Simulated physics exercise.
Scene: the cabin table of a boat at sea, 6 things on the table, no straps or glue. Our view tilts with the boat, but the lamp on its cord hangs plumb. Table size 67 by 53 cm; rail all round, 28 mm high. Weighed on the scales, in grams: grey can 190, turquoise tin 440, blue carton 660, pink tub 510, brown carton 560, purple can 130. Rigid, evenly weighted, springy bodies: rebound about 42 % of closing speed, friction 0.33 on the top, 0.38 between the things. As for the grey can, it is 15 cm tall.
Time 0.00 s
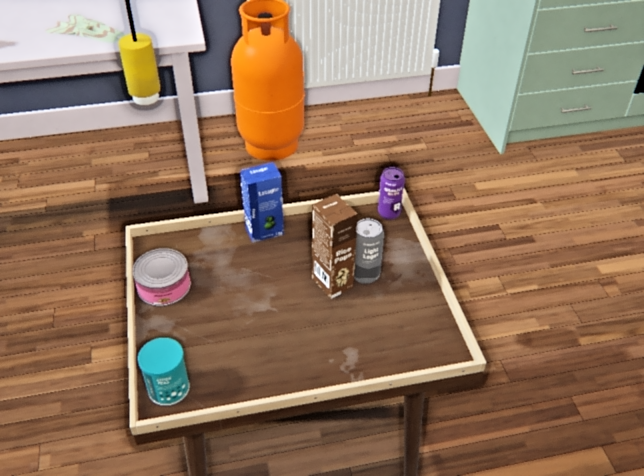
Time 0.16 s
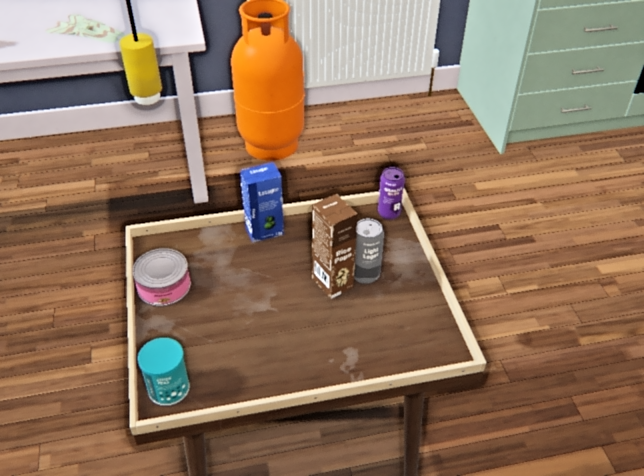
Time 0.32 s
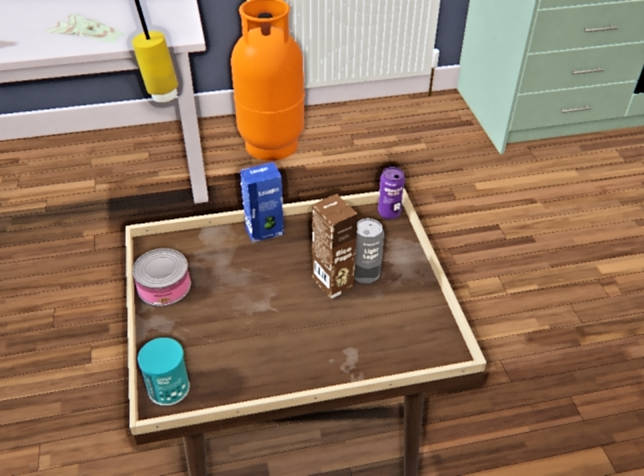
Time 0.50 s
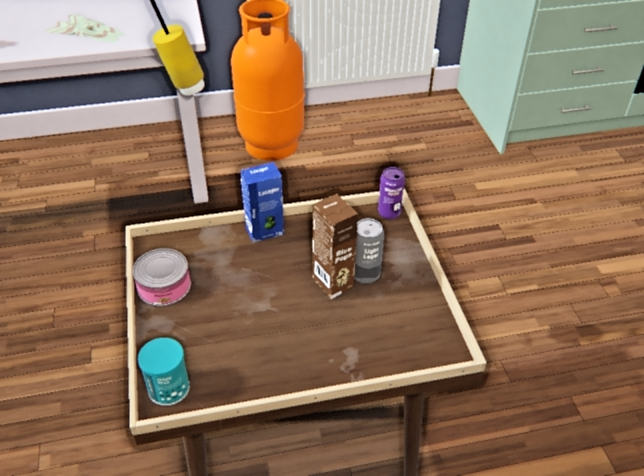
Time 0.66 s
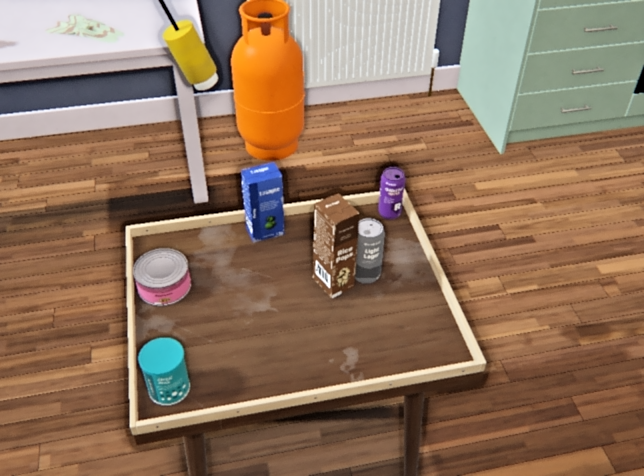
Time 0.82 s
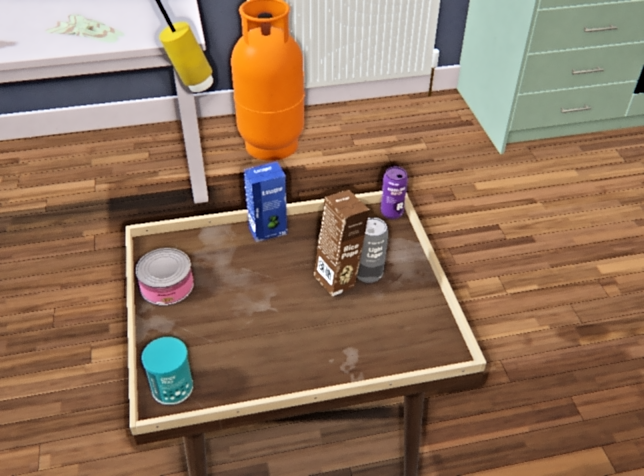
A wooden table with a pale raised rail stands in a boat's cabin, seen from above at an angle that tilts with the boat. On it are a pink tub and turquoise tin at left, a blue carton at the back, a brown carton beside a grey can, and a purple can at far right. The hanging yellow lamp swings rightward, then slightly back, as the things shift barely right.
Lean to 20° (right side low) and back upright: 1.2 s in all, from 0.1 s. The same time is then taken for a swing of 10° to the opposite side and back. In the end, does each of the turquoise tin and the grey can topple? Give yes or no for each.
Turquoise tin: No, it stands; grey can: Yes, it topples.
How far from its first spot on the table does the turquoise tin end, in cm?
Some 1 cm.
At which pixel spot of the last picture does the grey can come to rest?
About (400, 242).
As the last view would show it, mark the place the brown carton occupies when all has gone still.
Look near (370, 237) and you'll find it.
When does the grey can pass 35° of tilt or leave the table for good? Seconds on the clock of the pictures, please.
Near 1.1 s on the clock.
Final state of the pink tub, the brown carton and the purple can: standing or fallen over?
Final state - pink tub: Remains on its base; brown carton: Goes over; purple can: Remains on its base.
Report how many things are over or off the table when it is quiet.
That gives 2.
Around 1.12 s, heel 4°, right side down; grey can tipped 55° against what carries it near (405, 244); brown carton tipped 55° against what carries it.
Around 1.32 s, boat level; grey can tipped 72° against what carries it near (424, 256); brown carton on its side; purple can tipped 11° against what carries it.
Around 1.92 s, heel 10°, left side down; grey can on its side near (409, 245); brown carton on its side.
Finally (3.4 s), on their side or leaning hard on the table, grey can and brown carton; the other 4 still in place (within 5 cm). Final places as that camera would see them, turquoise tin near (171, 371), grey can near (400, 242).
